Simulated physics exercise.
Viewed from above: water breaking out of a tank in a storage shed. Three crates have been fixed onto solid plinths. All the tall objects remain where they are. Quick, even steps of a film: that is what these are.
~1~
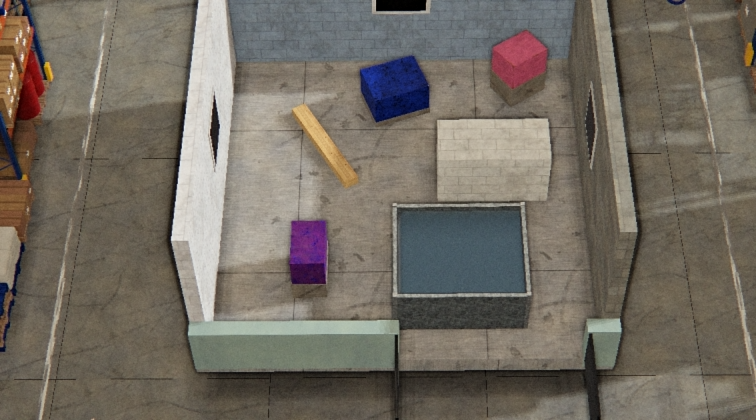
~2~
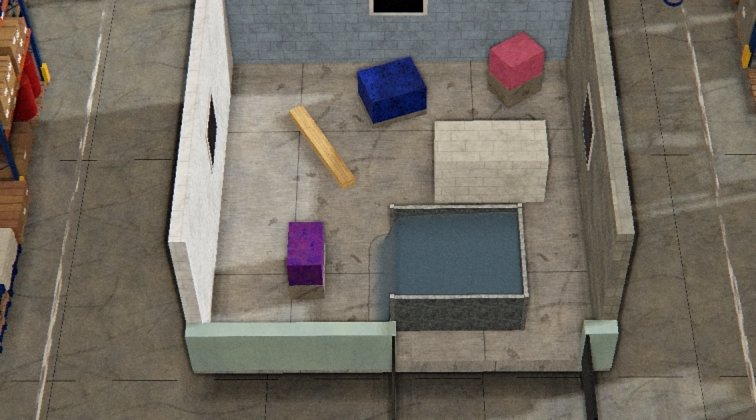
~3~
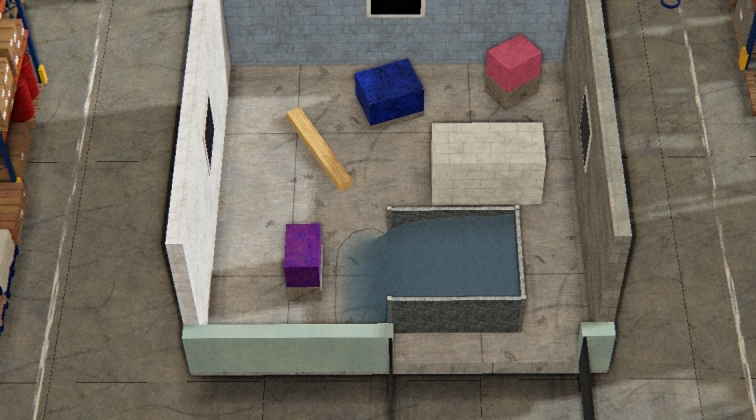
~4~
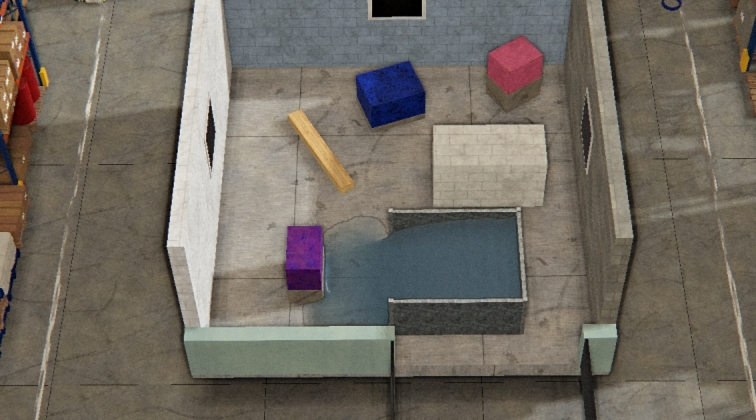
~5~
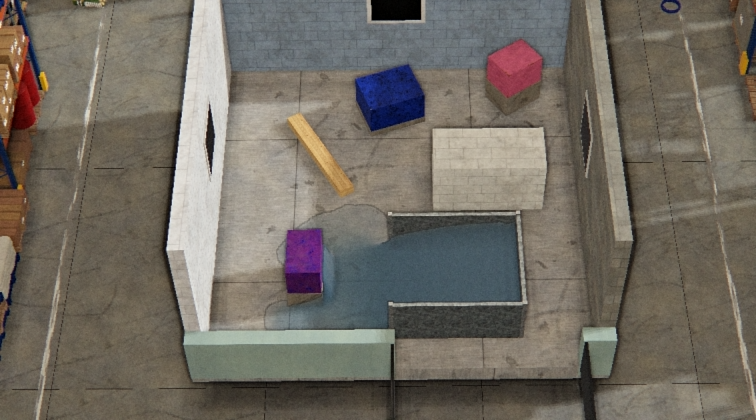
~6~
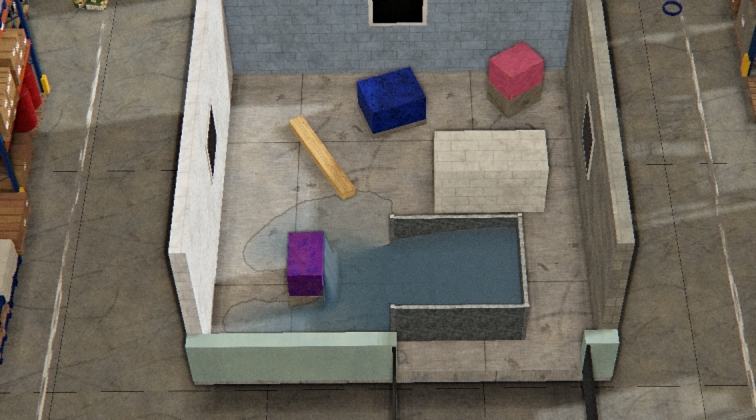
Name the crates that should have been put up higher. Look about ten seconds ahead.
Afterwards, the purple crate ends up wet; the blue crate ends up wet; the pink crate ends up dry.
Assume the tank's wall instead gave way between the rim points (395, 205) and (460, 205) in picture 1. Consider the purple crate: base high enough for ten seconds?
The purple is not reached.
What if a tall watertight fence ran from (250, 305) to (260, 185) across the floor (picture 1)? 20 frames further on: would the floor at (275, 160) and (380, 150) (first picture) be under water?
Reached, reached.
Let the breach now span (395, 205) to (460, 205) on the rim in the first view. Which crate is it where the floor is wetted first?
The blue crate.
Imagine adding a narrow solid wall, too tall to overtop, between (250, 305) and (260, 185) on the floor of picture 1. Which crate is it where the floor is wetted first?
First is the purple-painted one.
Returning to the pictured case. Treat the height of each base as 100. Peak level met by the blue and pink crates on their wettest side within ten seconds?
Roughly 210 per cent for the first, 60 per cent for the second.
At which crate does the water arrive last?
Result - the pink crate.
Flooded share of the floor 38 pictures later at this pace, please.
Around 85 percent, give or take.
A moment on, water covers 30 % of the floor; the purple crate water round its plinth, the blue crate not reached, the pink crate not reached.
Next, water covers 45 % of the floor; the purple crate water round its plinth, the blue crate not reached, the pink crate not reached.
Then, water covers 70 % of the floor; the purple crate water round its plinth, the blue crate water round its plinth, the pink crate water round its plinth.
Later, water covers 85 % of the floor; the purple crate water round its plinth, the blue crate water round its plinth, the pink crate water round its plinth.
In the end, water covers 95 % of the floor; the purple crate was topped, the blue crate was topped, the pink crate stayed above the water.
